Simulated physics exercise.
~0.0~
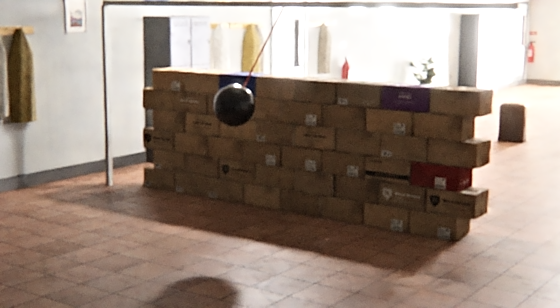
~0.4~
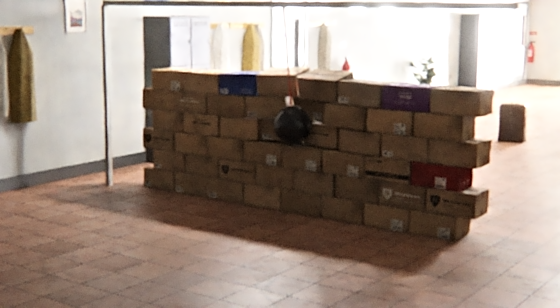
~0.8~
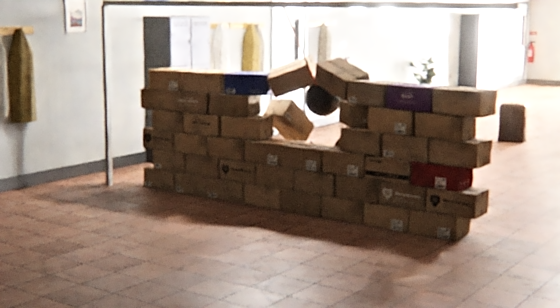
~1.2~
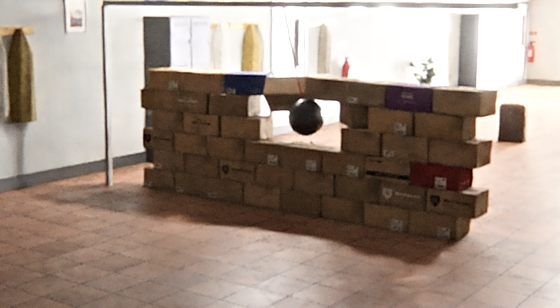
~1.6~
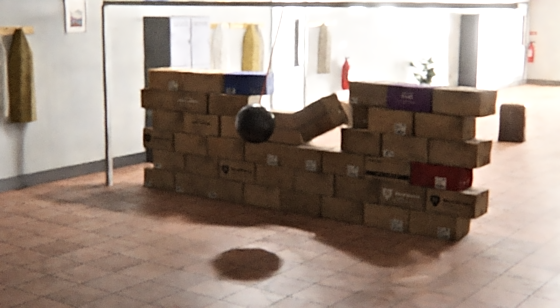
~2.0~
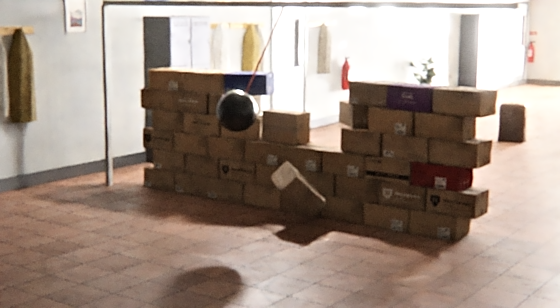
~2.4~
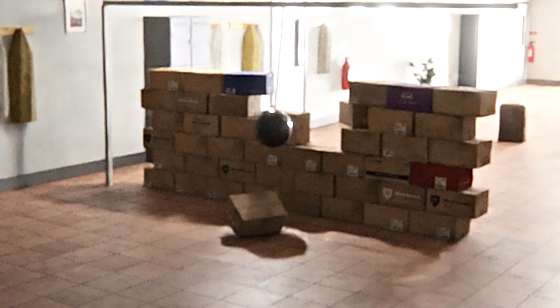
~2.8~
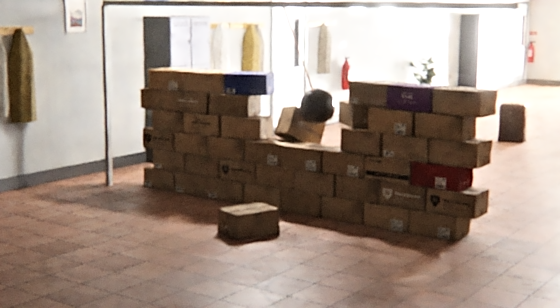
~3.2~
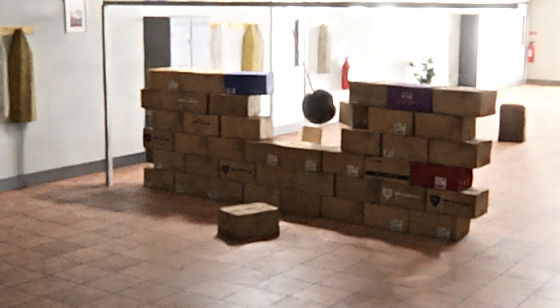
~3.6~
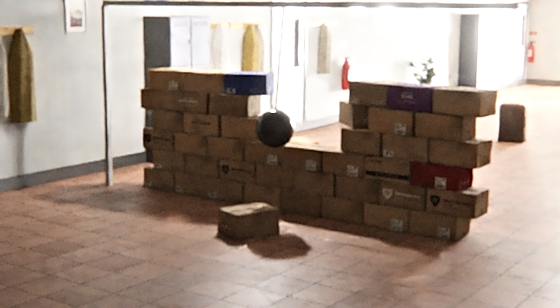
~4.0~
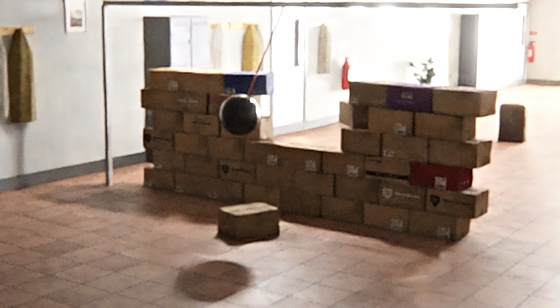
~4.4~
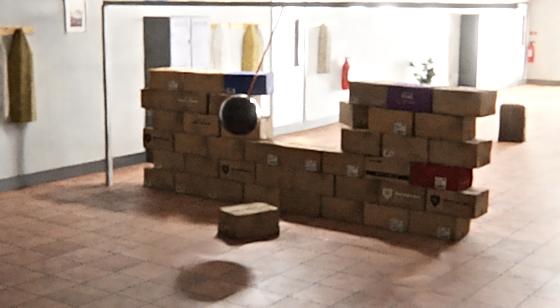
In a tiled hall, a dark ball hanging on a line swung into a wall of stacked cartons and knocked a gap in its top, and one carton tumbled to the floor in front while the ball kept swinging through the gap, the rest still standing.
